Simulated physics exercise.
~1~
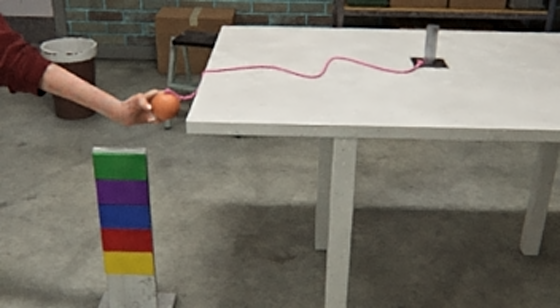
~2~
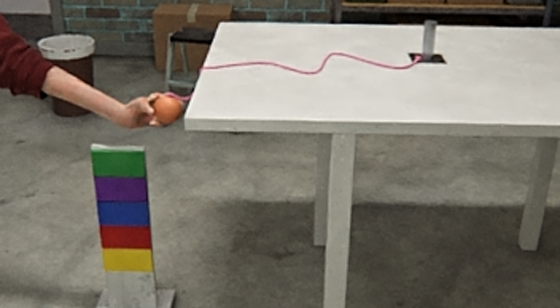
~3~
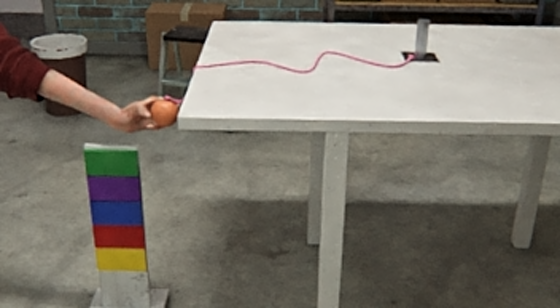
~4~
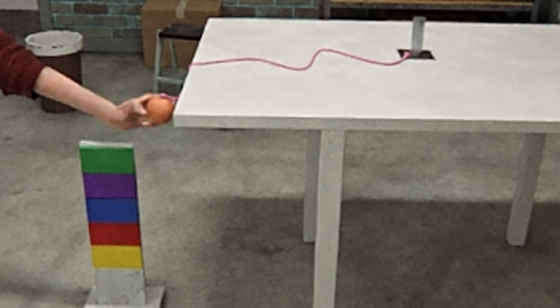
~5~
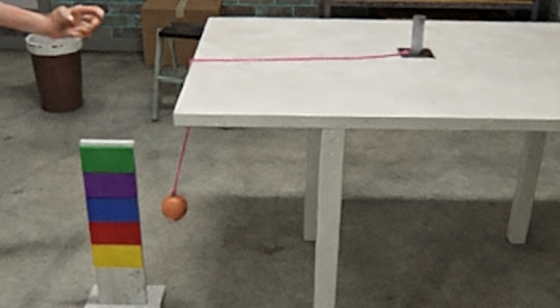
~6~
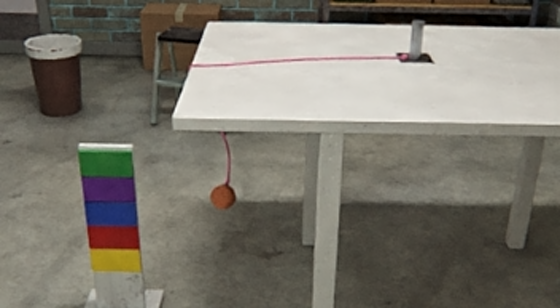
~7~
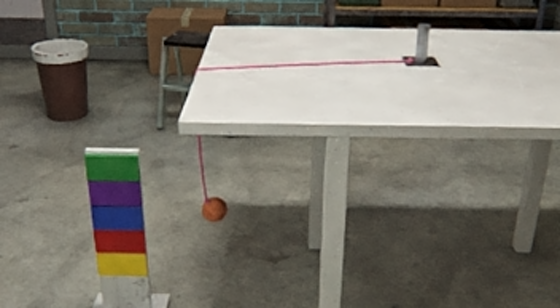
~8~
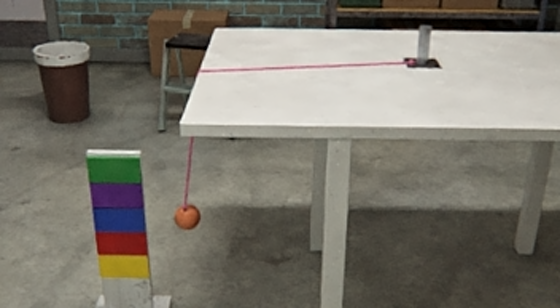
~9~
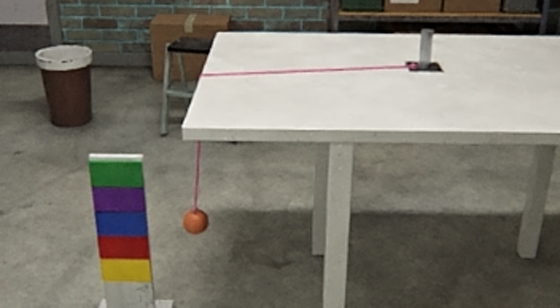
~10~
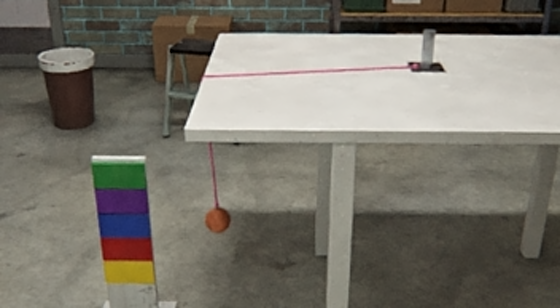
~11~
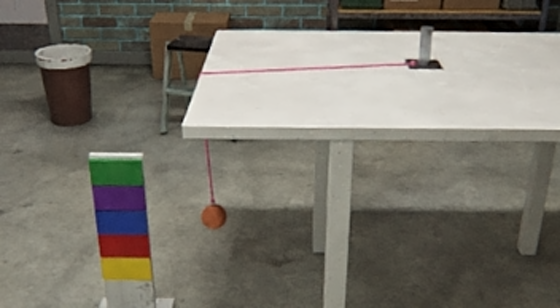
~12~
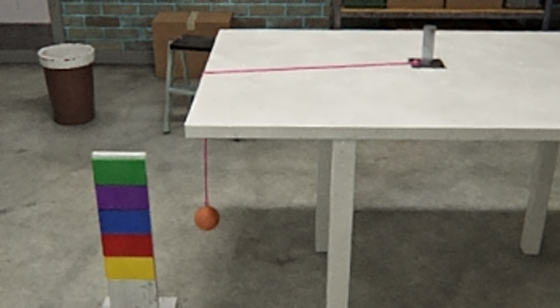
In a workshop with a white table, a hand holds an orange ball on a slack pink cord beside a striped board, then lets go and withdraws; the ball drops, swings right and left below the table edge, and ends hanging level with the blue band, the cord taut.
